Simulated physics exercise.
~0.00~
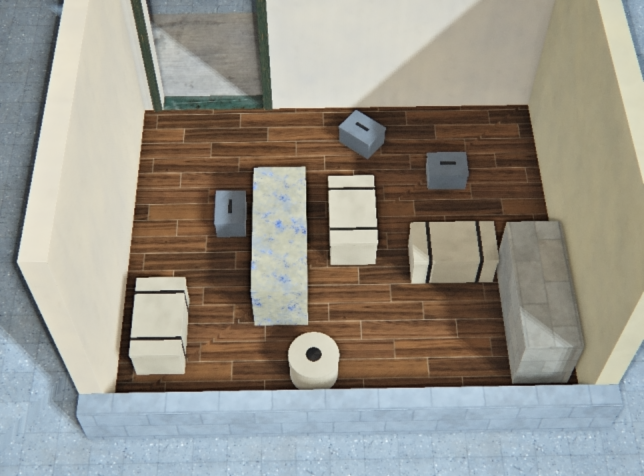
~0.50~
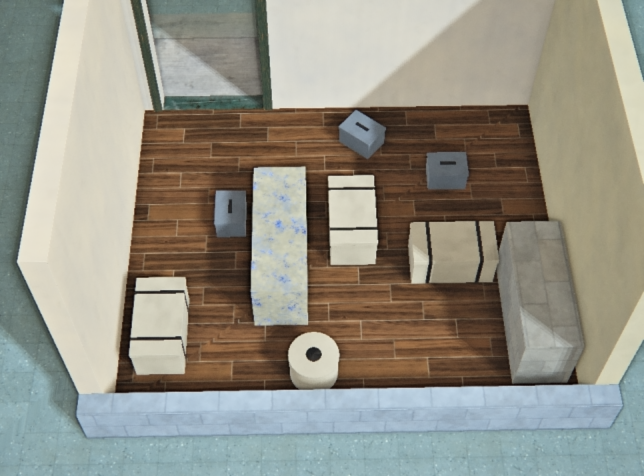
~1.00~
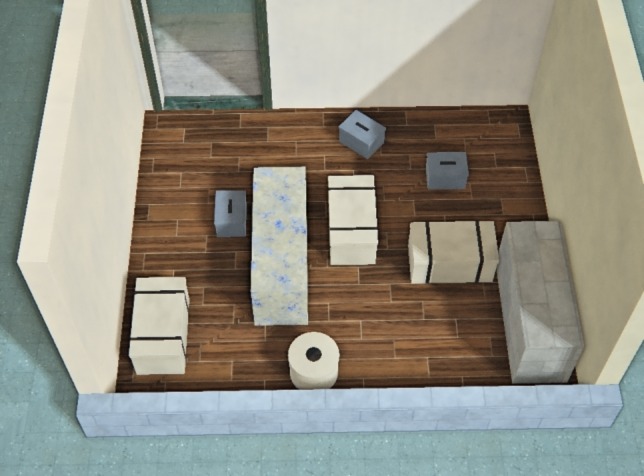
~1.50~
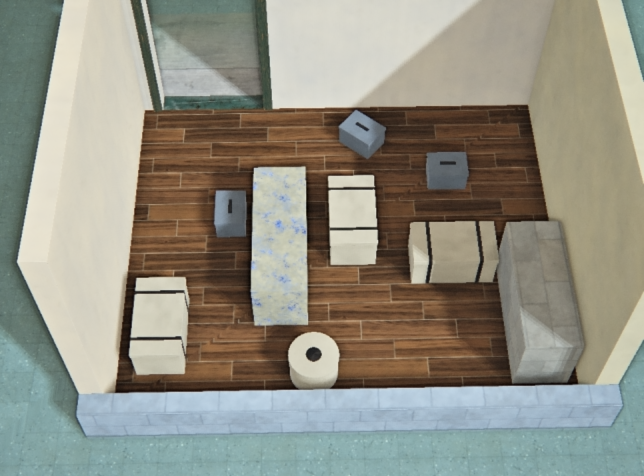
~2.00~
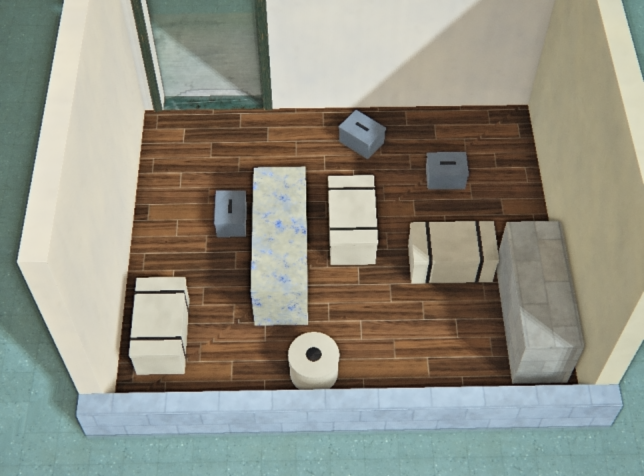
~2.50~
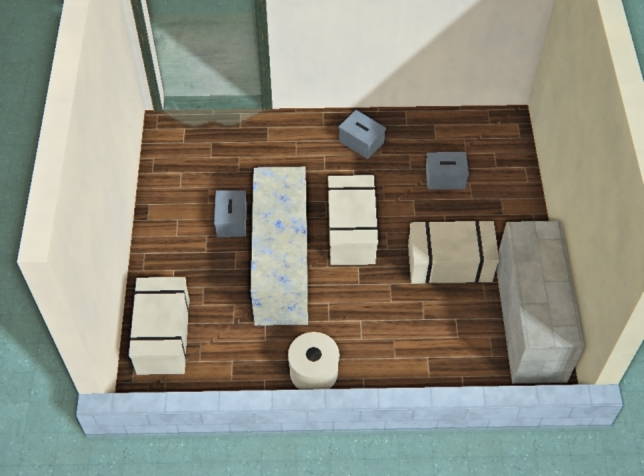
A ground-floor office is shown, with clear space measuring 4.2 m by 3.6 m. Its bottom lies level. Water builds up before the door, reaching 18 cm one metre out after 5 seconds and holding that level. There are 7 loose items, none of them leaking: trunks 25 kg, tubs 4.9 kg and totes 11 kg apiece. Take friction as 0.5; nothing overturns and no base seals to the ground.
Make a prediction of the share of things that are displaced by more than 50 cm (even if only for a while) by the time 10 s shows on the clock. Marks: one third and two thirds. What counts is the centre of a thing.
One to two in three.
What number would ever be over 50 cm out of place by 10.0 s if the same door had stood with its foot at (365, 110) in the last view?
That gives 3 of them.
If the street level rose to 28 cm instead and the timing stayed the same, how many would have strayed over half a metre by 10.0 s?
You'd get 4 in that case.
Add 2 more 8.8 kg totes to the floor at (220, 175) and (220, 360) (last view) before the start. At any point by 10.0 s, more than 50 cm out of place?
The first: Exceeds it. The second: Exceeds it.
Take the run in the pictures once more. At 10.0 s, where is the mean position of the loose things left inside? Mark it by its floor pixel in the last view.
The centre sits near (367, 254).
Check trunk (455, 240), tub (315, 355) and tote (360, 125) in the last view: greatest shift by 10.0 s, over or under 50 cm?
First not as far, then farther, then not as far.
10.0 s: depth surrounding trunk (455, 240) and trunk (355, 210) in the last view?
First roughly 4 cm, second roughly 3 cm.
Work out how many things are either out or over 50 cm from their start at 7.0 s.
I make it 0 by then.
After 3.5 s 0 of 7 are over 50 cm from their spots; 0 afloat.
After 4.5 s 0 of 7 are over 50 cm from their spots; 0 afloat.
After 7.0 s 0 of 7 are over 50 cm from their spots; 0 afloat.
After 10.0 s 3 of 7 are over 50 cm from their spots, and 3 have been at some point; 3 afloat.
